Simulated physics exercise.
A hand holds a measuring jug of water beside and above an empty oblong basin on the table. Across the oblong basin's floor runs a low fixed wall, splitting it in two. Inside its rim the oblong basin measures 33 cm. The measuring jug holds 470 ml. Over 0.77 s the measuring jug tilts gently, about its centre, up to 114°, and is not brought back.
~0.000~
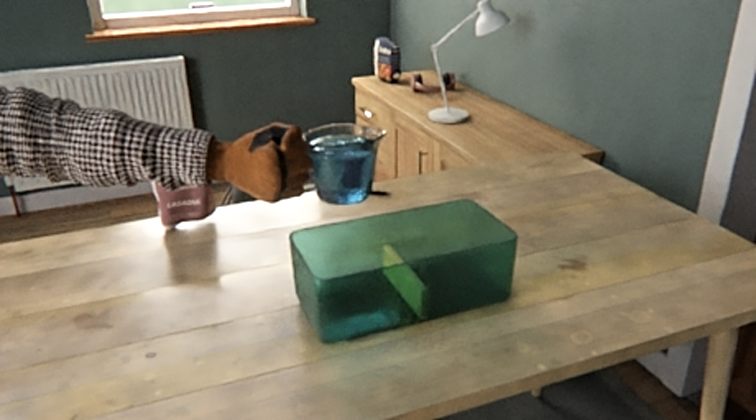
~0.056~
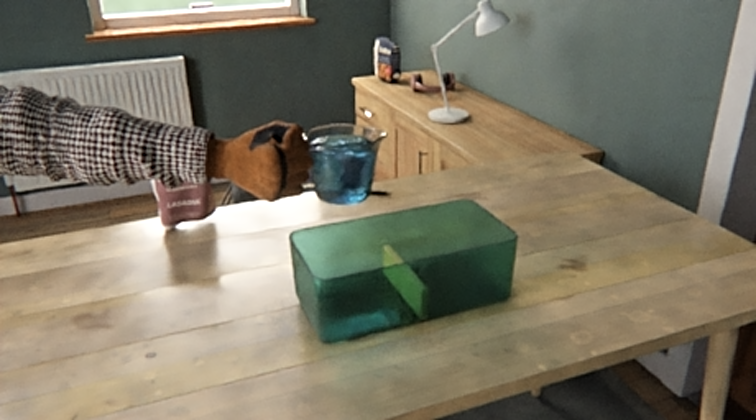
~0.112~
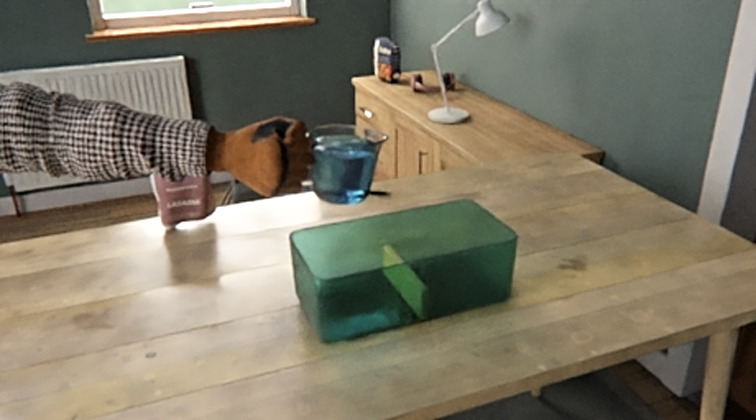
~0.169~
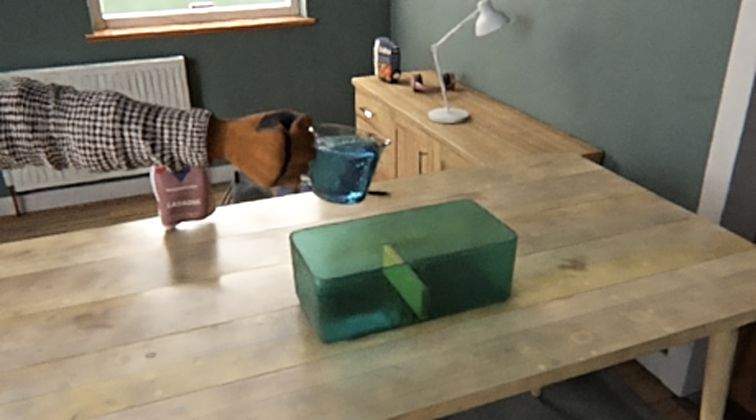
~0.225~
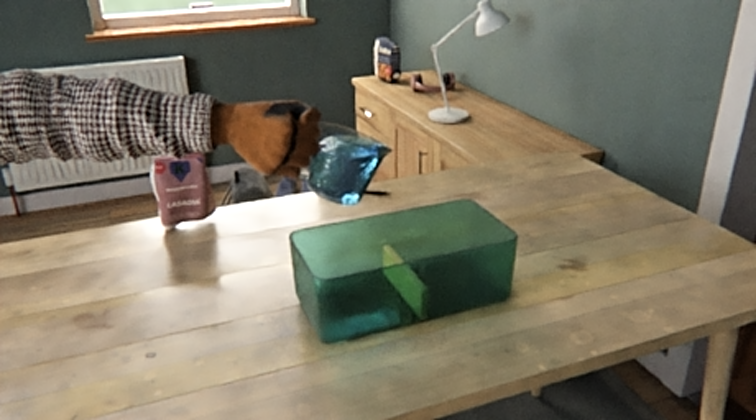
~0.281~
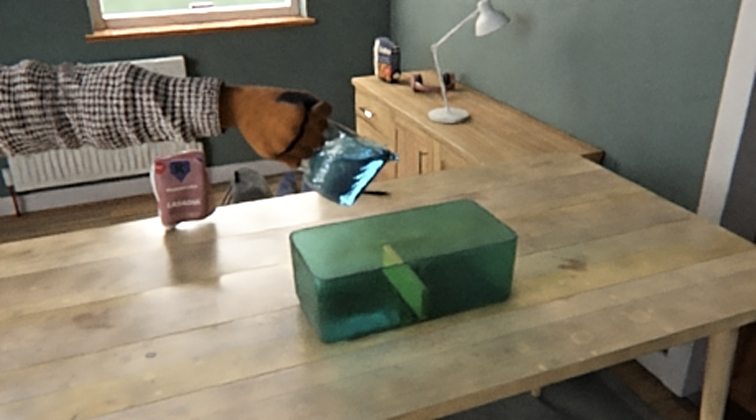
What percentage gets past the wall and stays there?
About 68 per cent.
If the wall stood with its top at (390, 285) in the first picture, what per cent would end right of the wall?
Around 85 %, I'd say.
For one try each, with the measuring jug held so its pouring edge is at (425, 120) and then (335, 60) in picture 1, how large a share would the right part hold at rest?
Near 95 in a hundred on the first go and near 10 in a hundred on the second.
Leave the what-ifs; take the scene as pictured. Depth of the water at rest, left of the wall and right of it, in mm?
Roughly 6 mm on the left side and 14 mm on the right side.
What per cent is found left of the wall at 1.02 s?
Reading: Approx. 30 per cent.
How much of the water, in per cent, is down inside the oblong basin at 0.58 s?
Some 36 per cent.
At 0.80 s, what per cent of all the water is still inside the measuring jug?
Close to 2 percent of the whole amount.
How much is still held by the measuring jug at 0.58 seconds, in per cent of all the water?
Some 34 % of it is still there.
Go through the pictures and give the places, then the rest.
In the first picture, it leans 0°; its right rim is at (385, 131); the water meets the walls at (308, 149) and (373, 139); the oblong basin's rim runs from (301, 256) to (494, 218); the wall's top is at (404, 267).
In the second picture, it leans 1°; its right rim is at (386, 132); the water meets the walls at (308, 148) and (373, 140).
In the third picture, it leans 6°; its right rim is at (388, 135); the water meets the walls at (310, 147) and (375, 140).
In the fourth picture, it leans 13°; its right rim is at (390, 141); the water meets the walls at (313, 147) and (379, 141).
In the fifth picture, it leans 22°; its right rim is at (392, 149); the water meets the walls at (315, 151) and (385, 143).
In the sixth picture, it leans 34°; its right rim is at (393, 158); the water meets the walls at (314, 155) and (388, 152); 3 per cent is over the edge.
After 0.58 s the tilt is 97° and 35 per cent is still to pour, 0 is left of the wall and 35 right of it.
After 0.80 s the tilt is 114° and 2 per cent is still to pour, 25 is left of the wall and 69 right of it.
After 1.02 s the tilt is 114° and 0 per cent is still to pour, 30 is left of the wall and 68 right of it.
After 1.27 s the tilt is 114° and 0 per cent is still to pour, 30 is left of the wall and 69 right of it.
In the end 30 per cent lies left of the wall, 68 right of it and 1 outside.
